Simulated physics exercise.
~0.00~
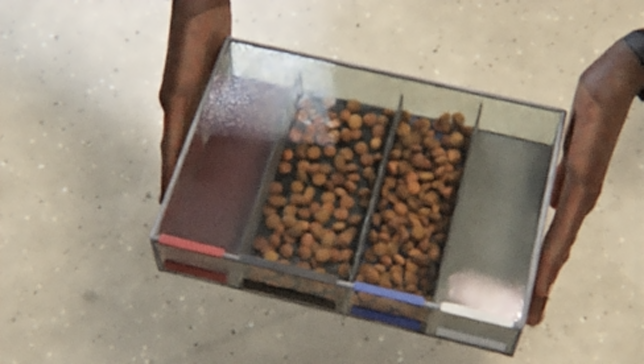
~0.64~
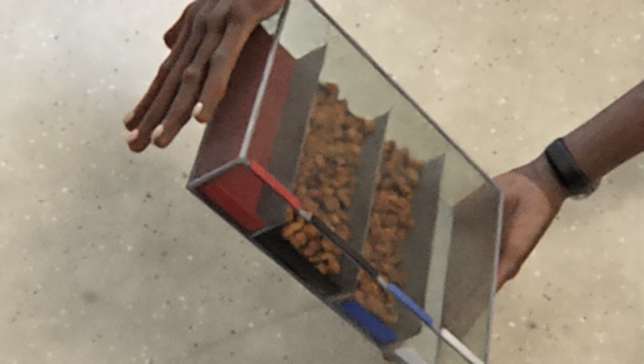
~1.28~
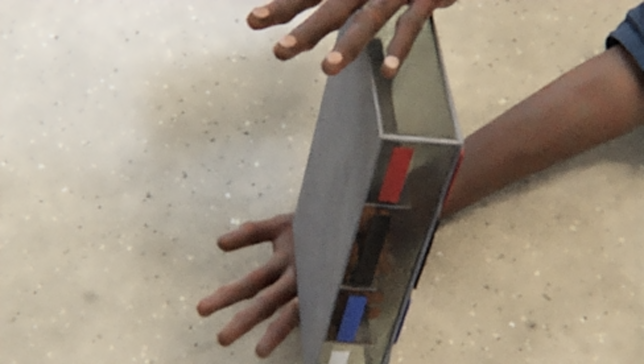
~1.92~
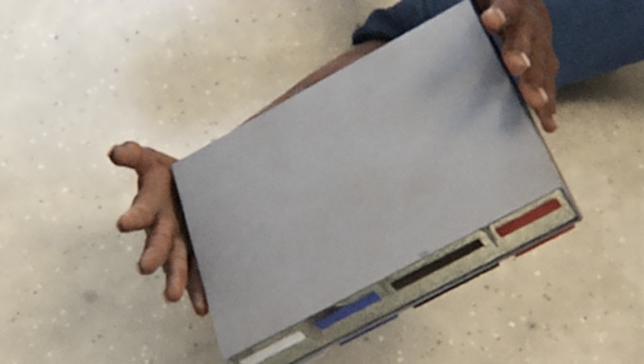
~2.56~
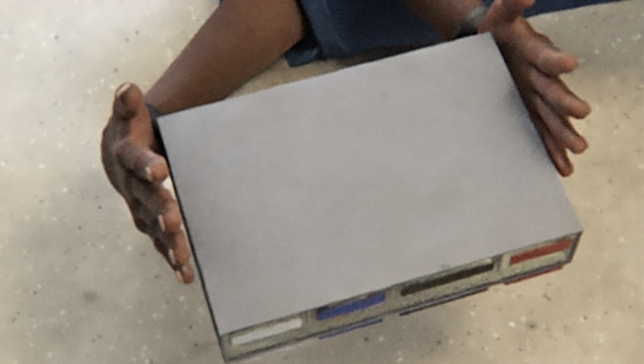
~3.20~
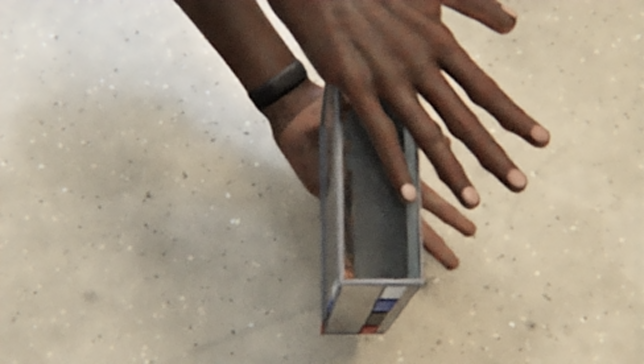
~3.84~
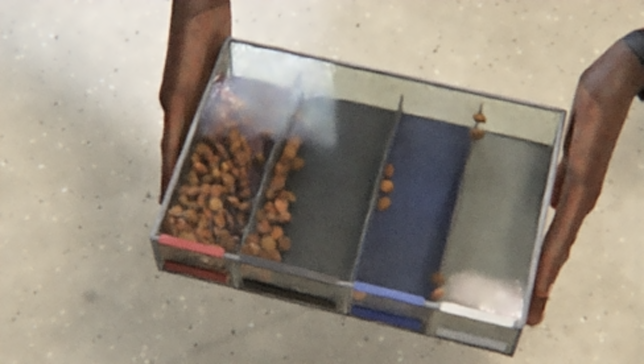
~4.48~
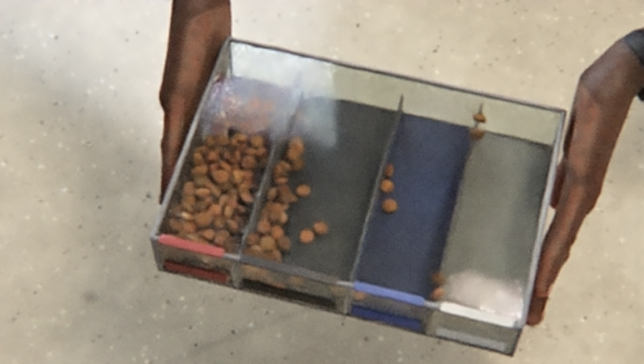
Two hands hold a clear-lidded box over a pale speckled floor, seen from above by a still camera. Its four compartments are marked red, black, blue and white from left to right, and brown kibble fills the black and blue ones. The hands tip the box onto its side and turn it over until its plain grey underside faces up. They then roll it on past its edge until the lid is on top again. Most of the kibble ends in the red compartment, with some in black and a few stray pieces towards the right.
